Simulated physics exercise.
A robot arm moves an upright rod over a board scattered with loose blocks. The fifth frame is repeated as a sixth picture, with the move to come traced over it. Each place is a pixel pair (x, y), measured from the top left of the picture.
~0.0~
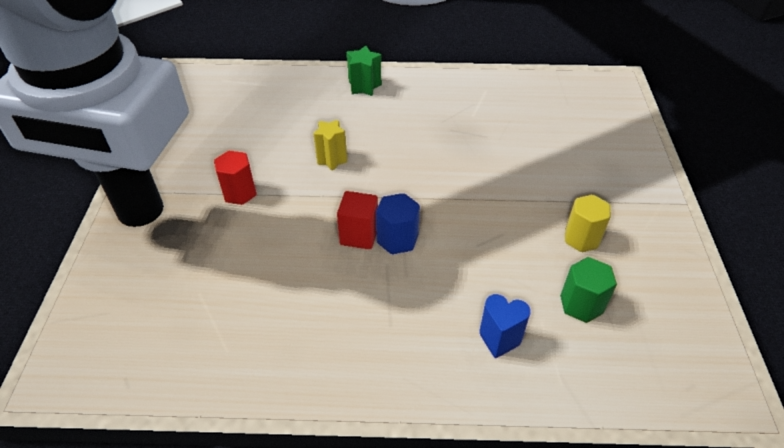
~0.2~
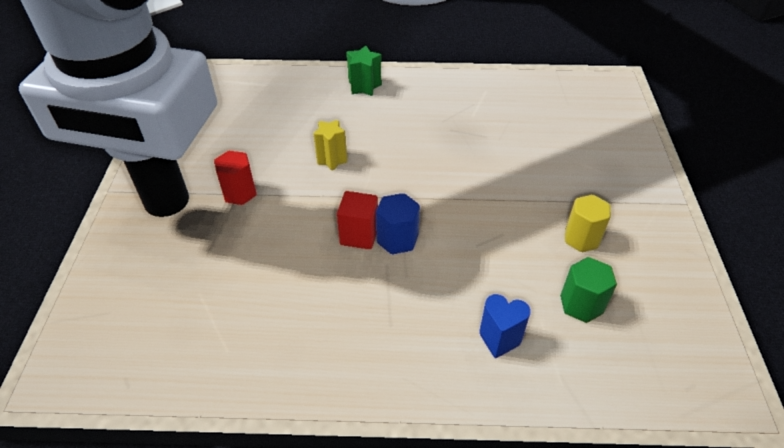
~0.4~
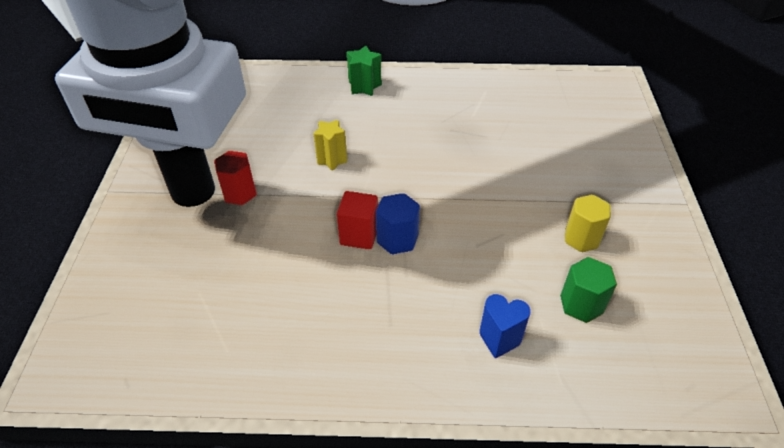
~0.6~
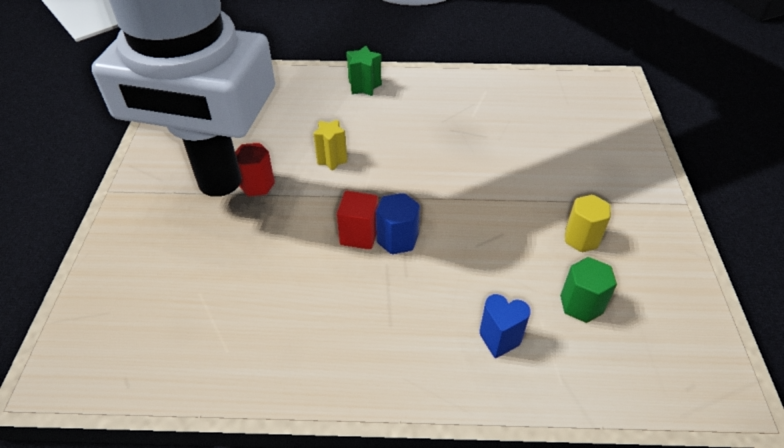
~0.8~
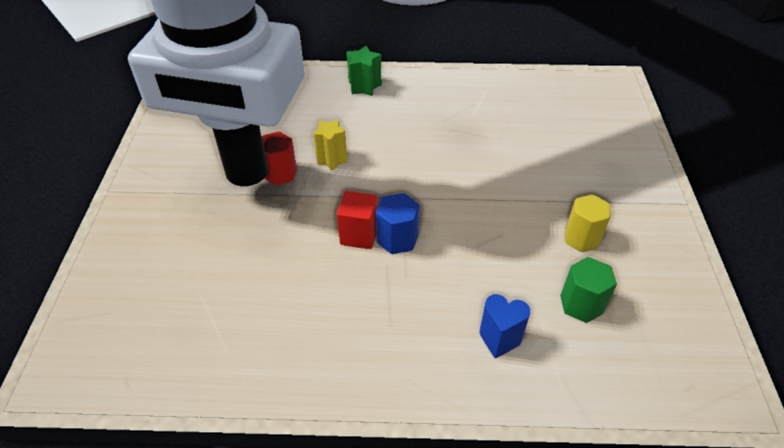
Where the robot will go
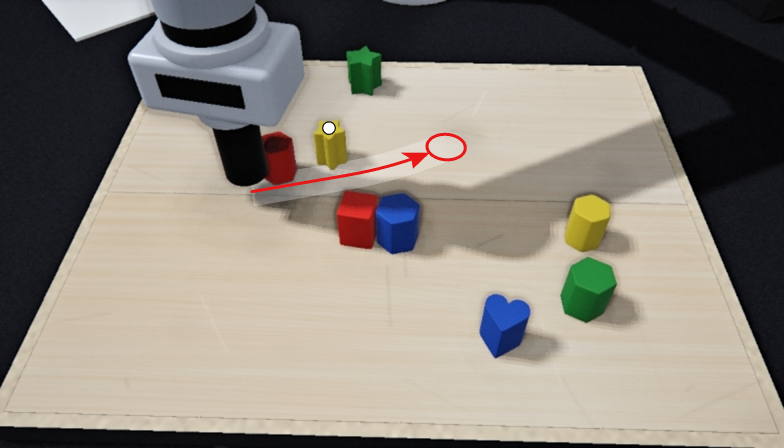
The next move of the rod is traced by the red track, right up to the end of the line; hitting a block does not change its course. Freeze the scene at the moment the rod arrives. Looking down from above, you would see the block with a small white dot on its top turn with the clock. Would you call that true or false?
That is true.
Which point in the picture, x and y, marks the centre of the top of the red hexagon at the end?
Around (306, 125).
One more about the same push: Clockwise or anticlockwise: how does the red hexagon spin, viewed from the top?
From above, it turns counterclockwise.
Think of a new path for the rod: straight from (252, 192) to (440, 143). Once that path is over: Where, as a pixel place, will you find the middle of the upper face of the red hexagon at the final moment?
I'd say the red hexagon ends with its top centre at (316, 118).
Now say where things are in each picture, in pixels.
In the first frame, lower end of the rod at (141, 211), tops of blocks, red hexagon at (231, 161), yellow star-shaped block at (329, 128), red square block at (357, 204).
In the second frame, rod at (167, 201), blocks as before.
In the third frame, rod at (193, 192), blocks as before.
In the fourth frame, rod at (220, 182), red hexagon at (250, 153).
In the fifth frame, rod at (247, 172), red hexagon at (274, 142), yellow star-shaped block at (329, 128), red square block at (357, 204).
The drawn path runs from (252, 192) over (355, 174) to (446, 147); the dot is on the yellow star-shaped block.
The first path, step by step. One third of the way, rod at (319, 160); red hexagon at (306, 125), turned 50° anticlockwise; yellow star-shaped block at (339, 123), turned 35° clockwise.
Two thirds of the way, rod at (389, 147); red hexagon at (306, 125), turned 50° anticlockwise; yellow star-shaped block at (340, 121), turned 25° clockwise.
At the end, rod at (448, 127); red hexagon at (306, 125), turned 50° anticlockwise; yellow star-shaped block at (340, 121), turned 25° clockwise; red square block not moved.
